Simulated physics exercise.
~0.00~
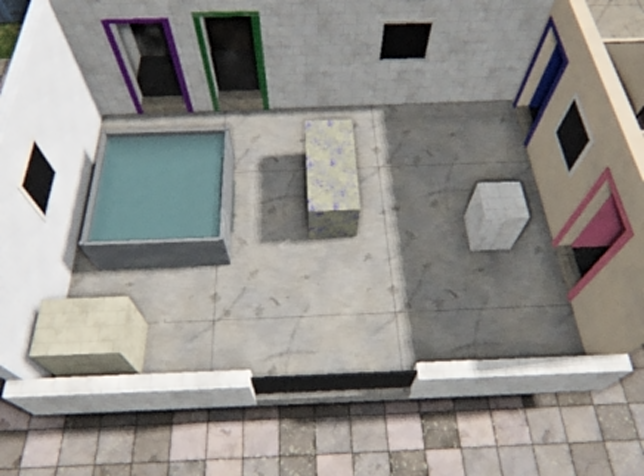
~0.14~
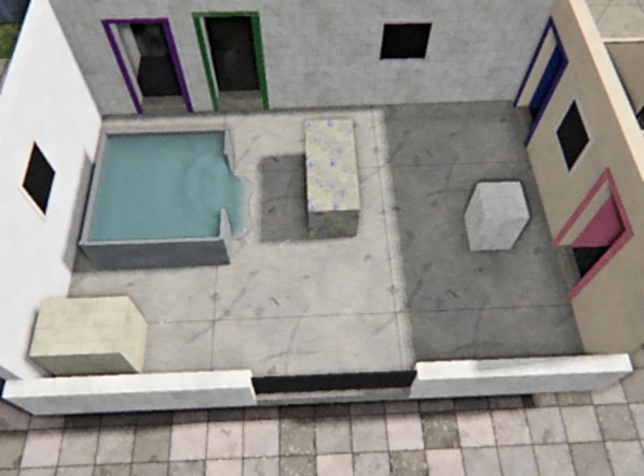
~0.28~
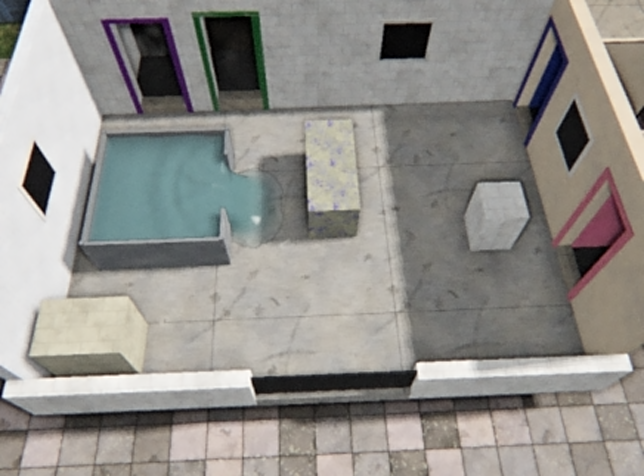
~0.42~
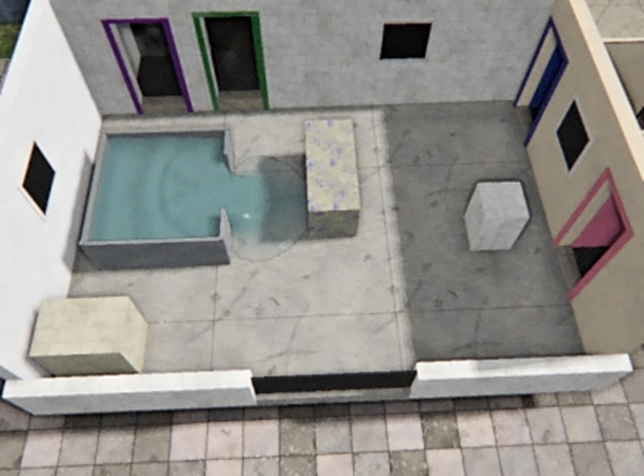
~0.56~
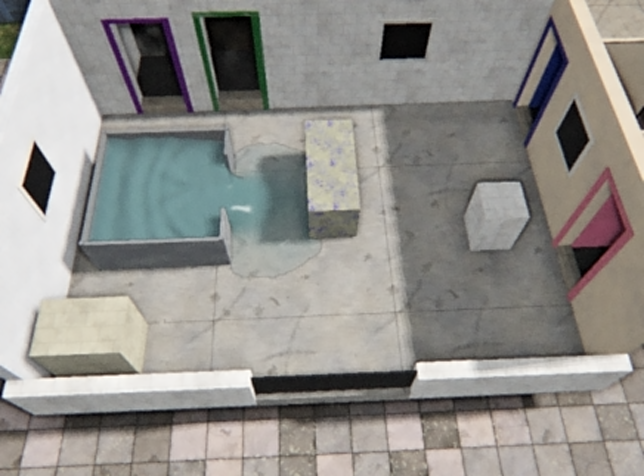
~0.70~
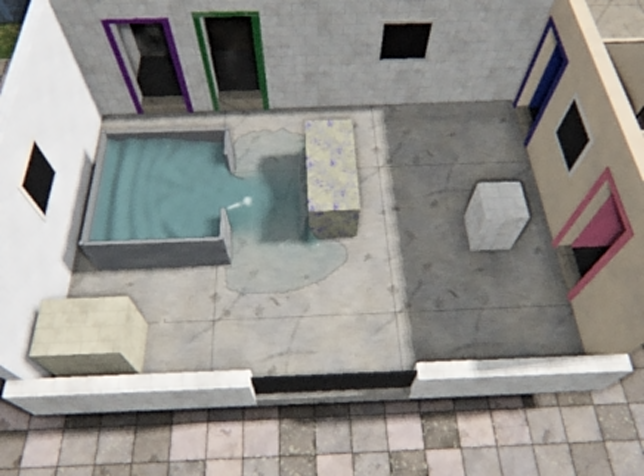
Water burst through a gap in the right side of a full tank in a walled courtyard, spread to a large speckled block, then spilled around it and across the pale floor toward the front.
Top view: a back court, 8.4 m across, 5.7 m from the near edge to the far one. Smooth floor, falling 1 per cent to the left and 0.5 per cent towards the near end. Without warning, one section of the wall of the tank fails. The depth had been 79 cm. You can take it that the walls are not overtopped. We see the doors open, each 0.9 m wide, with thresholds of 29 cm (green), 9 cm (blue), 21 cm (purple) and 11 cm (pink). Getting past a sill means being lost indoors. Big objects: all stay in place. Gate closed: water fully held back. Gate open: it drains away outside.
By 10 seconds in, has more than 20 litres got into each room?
As I see it, the green door lets in a smaller amount than the limit; the blue door lets in a smaller amount than the limit; the purple door lets in a smaller amount than the limit; the pink door lets in a smaller amount than the limit.
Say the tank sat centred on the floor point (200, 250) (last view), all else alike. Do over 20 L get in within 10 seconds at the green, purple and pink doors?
Against the limit, the green door stays within it, the purple door stays within it and the pink door exceeds it.
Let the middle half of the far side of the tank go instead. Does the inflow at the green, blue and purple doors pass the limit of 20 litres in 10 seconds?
Green falls short; blue exceeds; purple exceeds.
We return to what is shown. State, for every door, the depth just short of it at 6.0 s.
In centimetres - green: 12, blue: 8, purple: 9, pink: 8.
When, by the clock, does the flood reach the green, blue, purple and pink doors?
Doors: Green 1.3 s / blue 3.2 s / purple 2.2 s / pink 3.8 s.
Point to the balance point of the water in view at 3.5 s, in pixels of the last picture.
Roughly (236, 220).
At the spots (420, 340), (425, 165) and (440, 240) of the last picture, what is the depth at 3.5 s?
Approximately 10, 2 and 0 centimetres, going through them in turn.
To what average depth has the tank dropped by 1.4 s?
Some 55 cm on average.
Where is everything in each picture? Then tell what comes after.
Still water, 79 cm deep, in the tank at (160, 185), in the first picture.
The front is at (242, 180), 0.7 m from the gap at (227, 199); 0.3 m2 of floor is under water; 79 cm left at the back of the tank, in the second picture.
Water pours out at (227, 200) and has run 1.0 m, to (271, 179); typically 13 cm deep outside, 79 cm at the tank's back, in the third picture.
Water pours out at (228, 201) and has run 1.5 m, to (306, 188); typically 9 cm deep outside, 79 cm at the tank's back, in the fourth picture.
Water pours out at (228, 201) and has run 1.8 m, to (315, 249); typically 8 cm deep outside, 77 cm at the tank's back, in the fifth picture.
The front is at (340, 260), 2.3 m from the gap at (227, 200); 4.3 m2 of floor is under water; 68 cm left at the back of the tank, in the sixth picture.
After 1.4 s water covers 20 % of the floor and is deepest (54 cm) near (290, 207); green door 2 cm at the sill, 0 L in, blue door not reached, purple door not reached, pink door not reached.
After 2.2 s water covers 40 % of the floor and is deepest (46 cm) near (300, 207); green door 22 cm at the sill, 0 L in, blue door not reached, purple door 3 cm at the sill, 0 L in, pink door not reached.
After 3.5 s water covers 65 % of the floor and is deepest (32 cm) near (300, 207); green door 18 cm at the sill, 0 L in, blue door 9 cm at the sill, 0 L in, purple door 7 cm at the sill, 0 L in, pink door not reached.
After 6.0 s water covers 90 % of the floor and is deepest (20 cm) near (68, 297); green door 12 cm at the sill, 0 L in, blue door 8 cm at the sill, 3 L in, purple door 9 cm at the sill, 0 L in, pink door 8 cm at the sill, 0 L in.
After 10.0 s water covers 100 % of the floor and is deepest (16 cm) near (68, 297); green door 5 cm at the sill, 0 L in, blue door 7 cm at the sill, 3 L in, purple door 12 cm at the sill, 0 L in, pink door 6 cm at the sill, 1 L in.
